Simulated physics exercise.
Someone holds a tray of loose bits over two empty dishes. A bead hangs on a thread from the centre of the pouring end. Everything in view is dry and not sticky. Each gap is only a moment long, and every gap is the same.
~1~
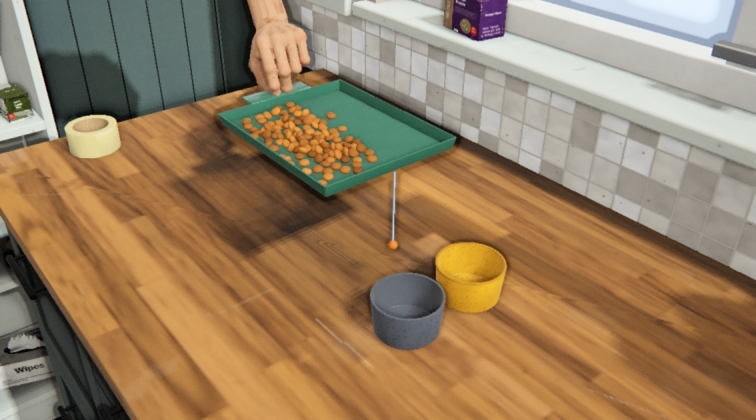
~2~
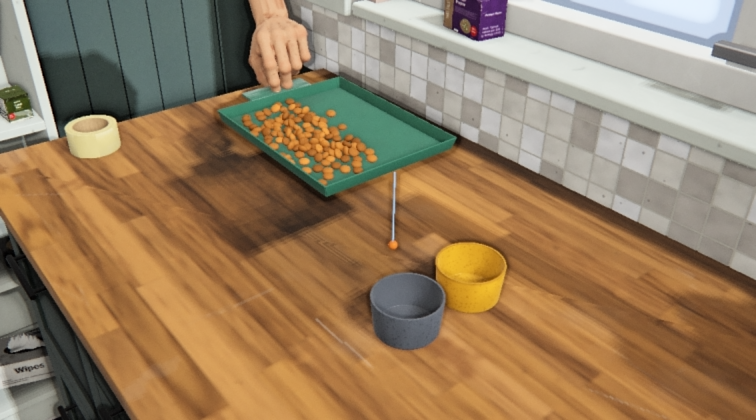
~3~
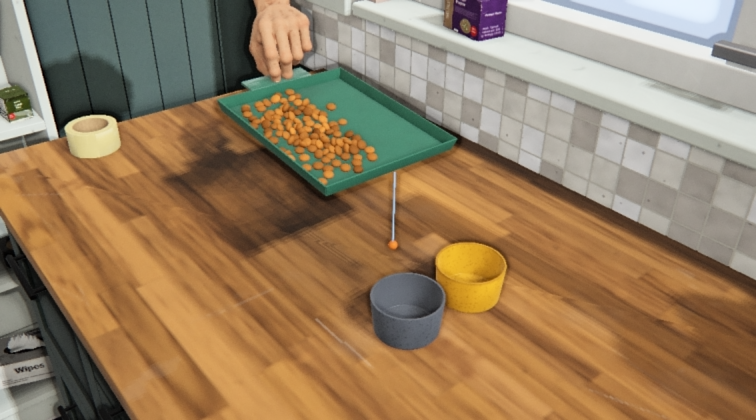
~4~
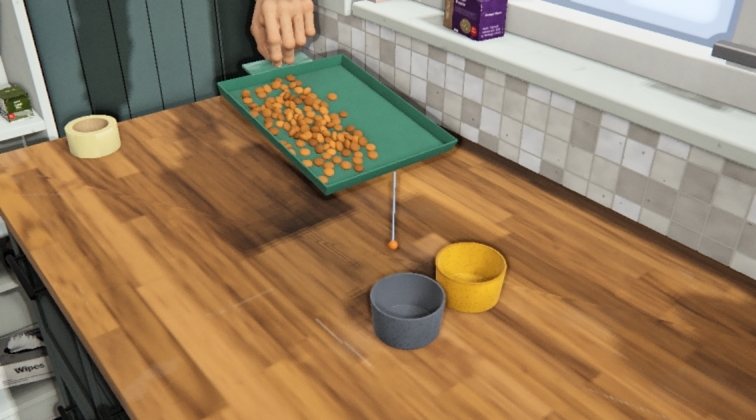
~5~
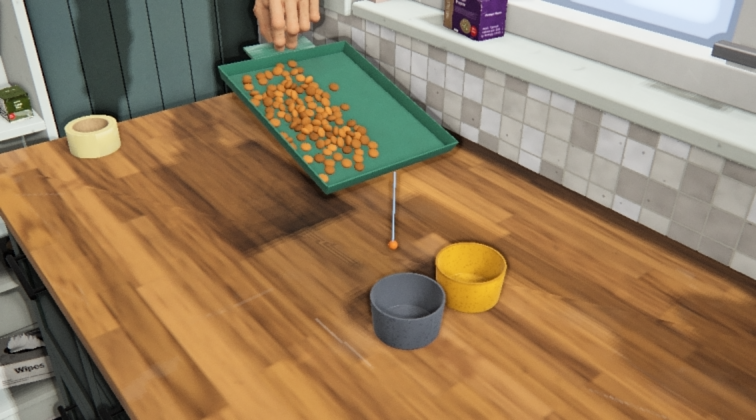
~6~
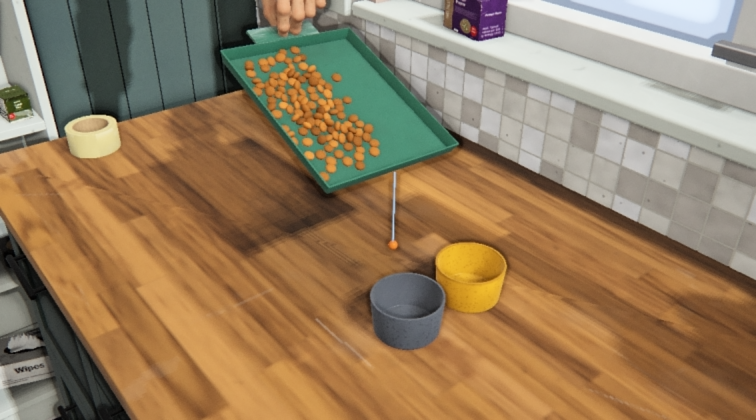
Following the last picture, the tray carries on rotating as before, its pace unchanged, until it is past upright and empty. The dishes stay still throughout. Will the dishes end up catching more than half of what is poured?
Yes.
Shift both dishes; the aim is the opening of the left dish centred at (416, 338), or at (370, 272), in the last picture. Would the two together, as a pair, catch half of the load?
The dishes end up with the lesser share in the first try and the lesser share in the second.
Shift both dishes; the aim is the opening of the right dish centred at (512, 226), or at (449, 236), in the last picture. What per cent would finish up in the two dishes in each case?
20 and 30 in a hundred.
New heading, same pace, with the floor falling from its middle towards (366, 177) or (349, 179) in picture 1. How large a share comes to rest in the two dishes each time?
Lab note: Case 1 near 20 %, case 2 near 10 %.
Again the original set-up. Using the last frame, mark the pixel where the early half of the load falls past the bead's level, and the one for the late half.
(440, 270), then (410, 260).
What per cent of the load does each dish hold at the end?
Left dish: 40; right dish: 20 percent.
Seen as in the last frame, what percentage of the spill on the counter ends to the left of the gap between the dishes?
Near 50 in a hundred.
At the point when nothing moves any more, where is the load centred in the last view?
Once nothing moves, the middle sits near (421, 312).
Soon after the last picture, tray tipped steeply; most on the tray; a small part in the air.
A little later, tray tipped past a quarter turn; a small part on the tray; about a third in the left dish; about a quarter in the right dish; about a quarter outside both; a small part in the air.
Later still, tray tipped past a quarter turn; about a third in the left dish; about a quarter in the right dish; about a third outside both.
At rest, tray tipped past a quarter turn; about a third in the left dish; about a quarter in the right dish; about a third outside both.
